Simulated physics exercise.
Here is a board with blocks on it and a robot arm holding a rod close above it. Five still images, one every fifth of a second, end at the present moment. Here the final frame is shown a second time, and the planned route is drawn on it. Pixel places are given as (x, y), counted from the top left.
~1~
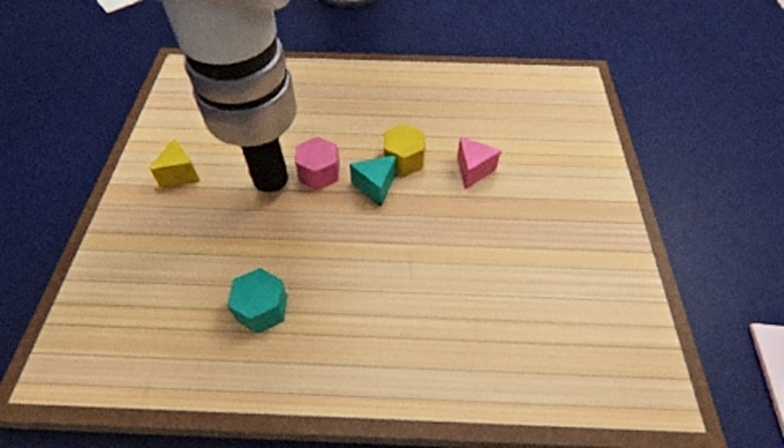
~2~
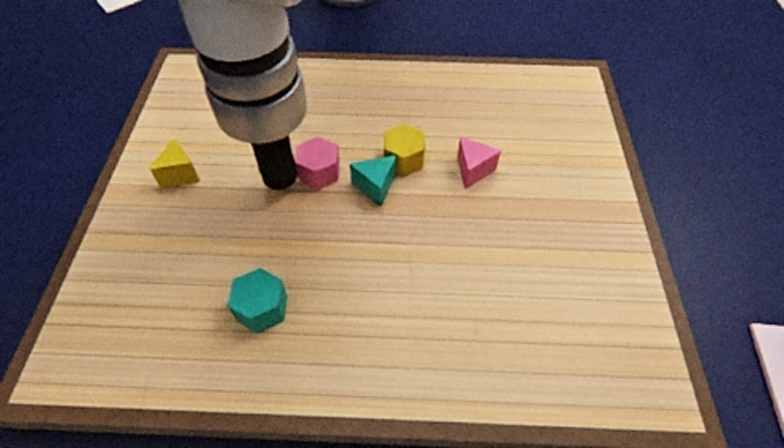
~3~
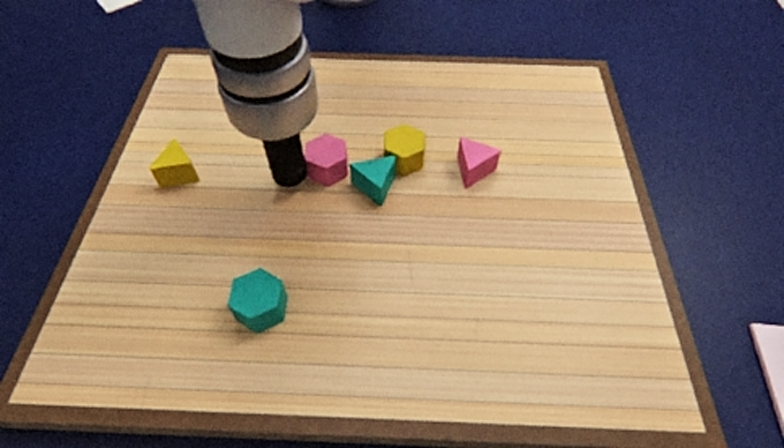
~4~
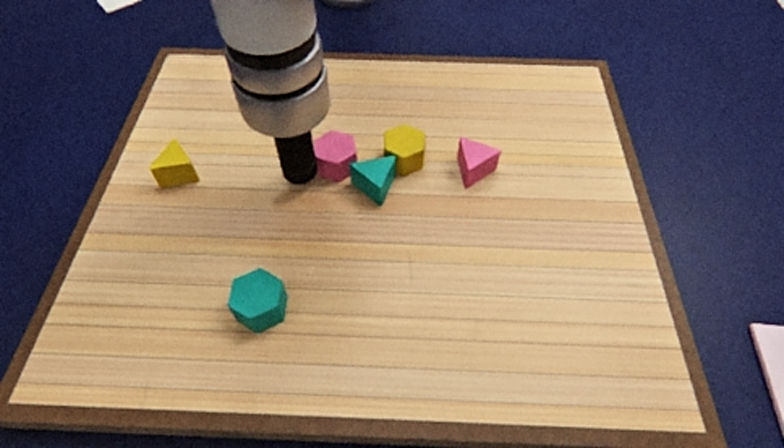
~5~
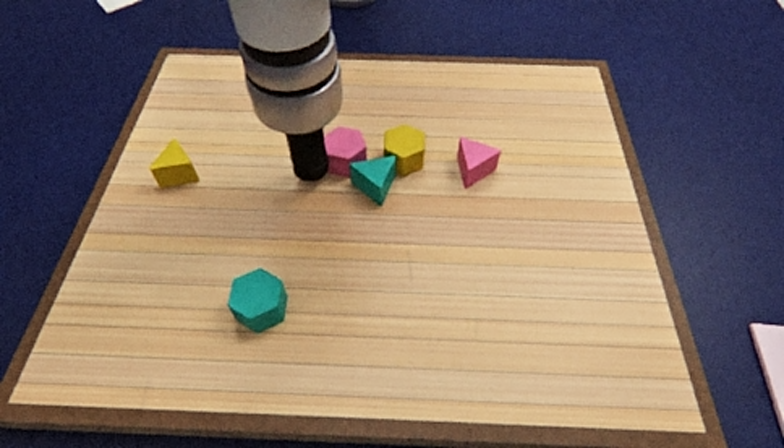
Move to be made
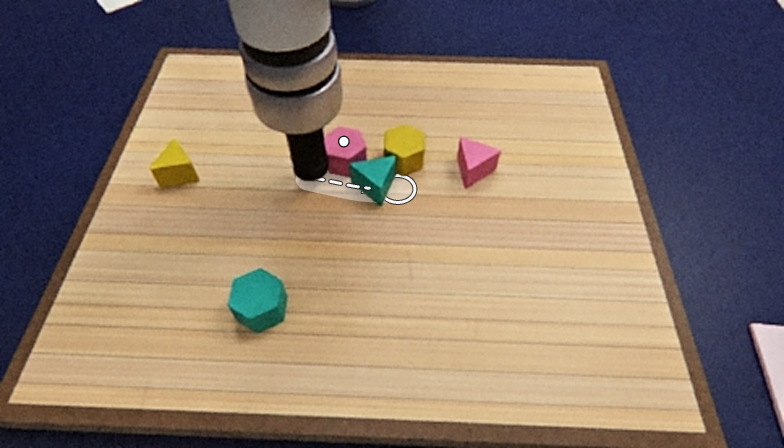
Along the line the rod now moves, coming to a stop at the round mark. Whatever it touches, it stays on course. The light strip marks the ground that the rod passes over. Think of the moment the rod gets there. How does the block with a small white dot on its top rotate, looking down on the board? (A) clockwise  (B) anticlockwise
Letter B.
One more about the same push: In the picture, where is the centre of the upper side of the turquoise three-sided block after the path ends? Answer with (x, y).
Around pixel (437, 182).
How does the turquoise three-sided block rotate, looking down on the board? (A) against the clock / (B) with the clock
I choose B.
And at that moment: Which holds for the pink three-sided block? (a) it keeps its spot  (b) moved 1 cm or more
I'll go with a - it keeps its spot.
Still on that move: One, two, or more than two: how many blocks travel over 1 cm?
Two get moved.
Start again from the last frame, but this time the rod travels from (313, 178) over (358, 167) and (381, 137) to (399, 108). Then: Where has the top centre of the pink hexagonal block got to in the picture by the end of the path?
Its top centre lands on (414, 68).
The line goes from (313, 178) via (354, 186), ending at (398, 189); the dot is on the pink hexagonal block.
On the path given first. Halfway along, rod (354, 178); pink hexagonal block (362, 139), turned 55° anticlockwise; turquoise three-sided block (397, 173).
At the end, rod (398, 180); pink hexagonal block (362, 139), turned 60° anticlockwise; turquoise three-sided block (437, 182), turned 30° clockwise; yellow hexagonal block unmoved; pink three-sided block unmoved.
